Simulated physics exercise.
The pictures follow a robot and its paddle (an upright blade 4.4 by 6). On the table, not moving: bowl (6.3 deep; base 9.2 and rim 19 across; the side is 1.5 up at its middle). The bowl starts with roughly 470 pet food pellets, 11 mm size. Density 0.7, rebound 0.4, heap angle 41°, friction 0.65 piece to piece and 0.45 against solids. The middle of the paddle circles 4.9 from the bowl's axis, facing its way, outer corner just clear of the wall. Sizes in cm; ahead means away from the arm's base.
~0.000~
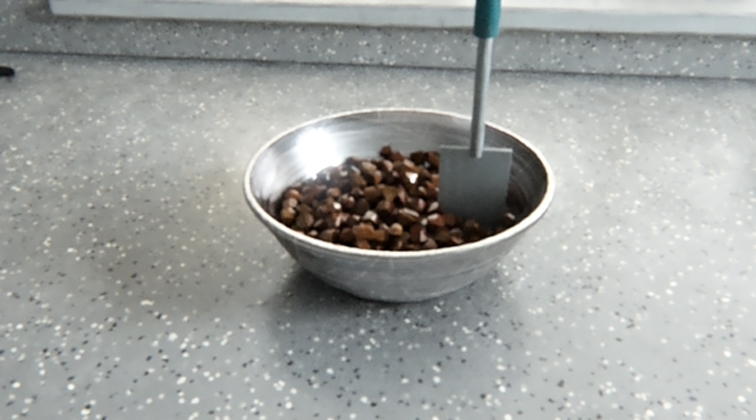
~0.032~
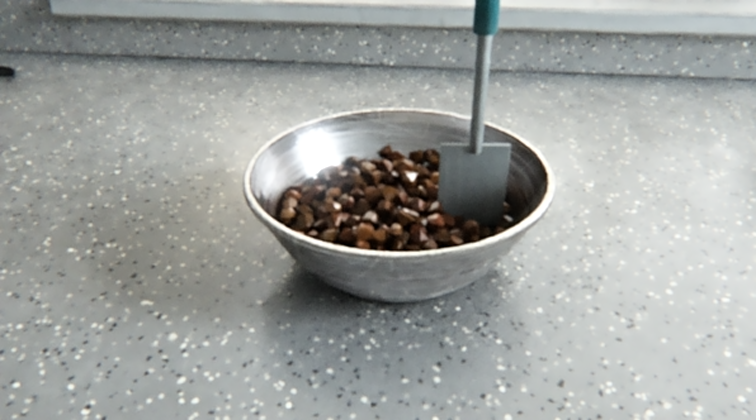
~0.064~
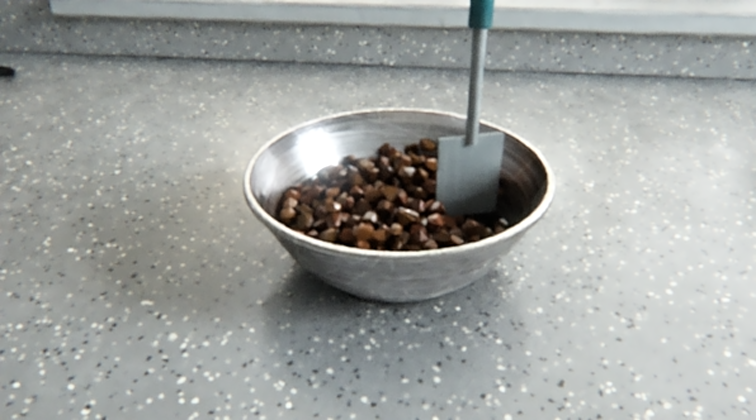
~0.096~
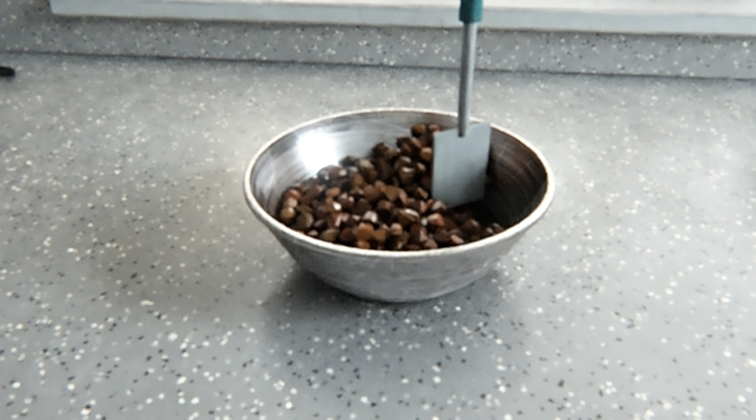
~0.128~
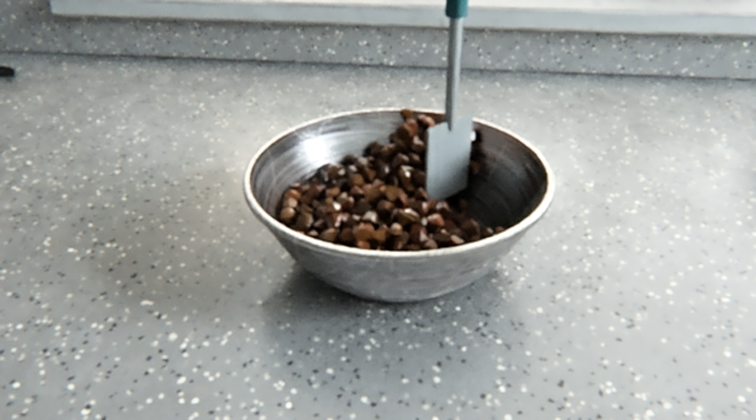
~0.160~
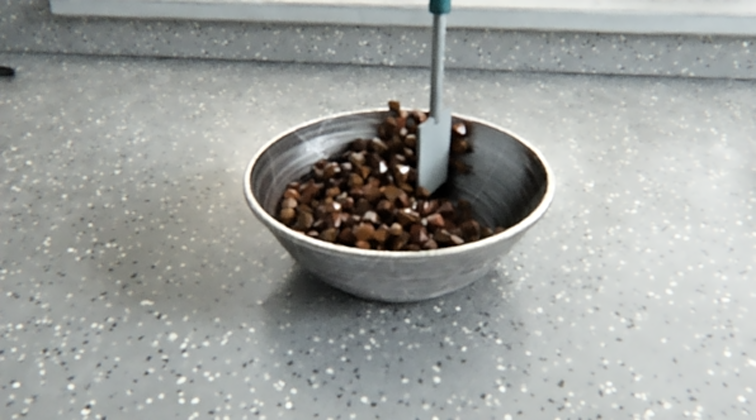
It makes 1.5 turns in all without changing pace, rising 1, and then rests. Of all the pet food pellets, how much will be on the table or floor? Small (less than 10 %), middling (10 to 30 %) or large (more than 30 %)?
A middling share, 10 to 30 %, ends on the table or floor.
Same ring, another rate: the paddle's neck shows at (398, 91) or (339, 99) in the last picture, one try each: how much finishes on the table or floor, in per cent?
Some 30 and 50 per cent.
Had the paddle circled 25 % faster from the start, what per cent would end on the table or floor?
Then about 30 per cent.
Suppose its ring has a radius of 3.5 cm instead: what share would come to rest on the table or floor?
In that case some 5 per cent.
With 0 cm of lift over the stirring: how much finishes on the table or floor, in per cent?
About 25 per cent.
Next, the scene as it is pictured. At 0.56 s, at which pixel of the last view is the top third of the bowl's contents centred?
Near (399, 232).
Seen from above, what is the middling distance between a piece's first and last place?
Roughly 9 cm.
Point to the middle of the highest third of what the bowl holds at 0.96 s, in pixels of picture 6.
At about (391, 143).
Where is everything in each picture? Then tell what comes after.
In the first frame, the paddle neck at (478, 126), 0° round; upper third of the load around (390, 207), from x 290 to 505, top at y 150; 470 in the bowl.
In the second frame, the paddle neck at (477, 122), 6° round; upper third of the load around (390, 206), from x 290 to 505, top at y 150.
In the third frame, the paddle neck at (473, 114), 21° round; upper third of the load around (394, 195), from x 290 to 500, top at y 145.
In the fourth frame, the paddle neck at (464, 106), 36° round; upper third of the load around (395, 193), from x 290 to 500, top at y 130.
In the fifth frame, the paddle neck at (451, 100), 51° round; upper third of the load around (398, 186), from x 290 to 500, top at y 115.
In the sixth frame, the paddle neck at (436, 95), 65° round; upper third of the load around (390, 175), from x 285 to 500, top at y 105; 470 in the bowl.
After 0.56 s, 252° round, highest piece 9 above the table; 438 in the bowl, 19 on the table or floor, 13 in flight or on the tool.
After 0.96 s, 78° round, highest piece 9 above the table; 404 in the bowl, 58 on the table or floor, 8 in flight or on the tool.
After 1.35 s, 180° round, highest piece 7 above the table; 377 in the bowl, 92 on the table or floor, 1 in flight or on the tool.
After 2.05 s, 180° round, highest piece 7 above the table; 377 in the bowl, 93 on the table or floor.
In the end, 377 in the bowl, 93 on the table or floor. That is 20 % on the table or floor.
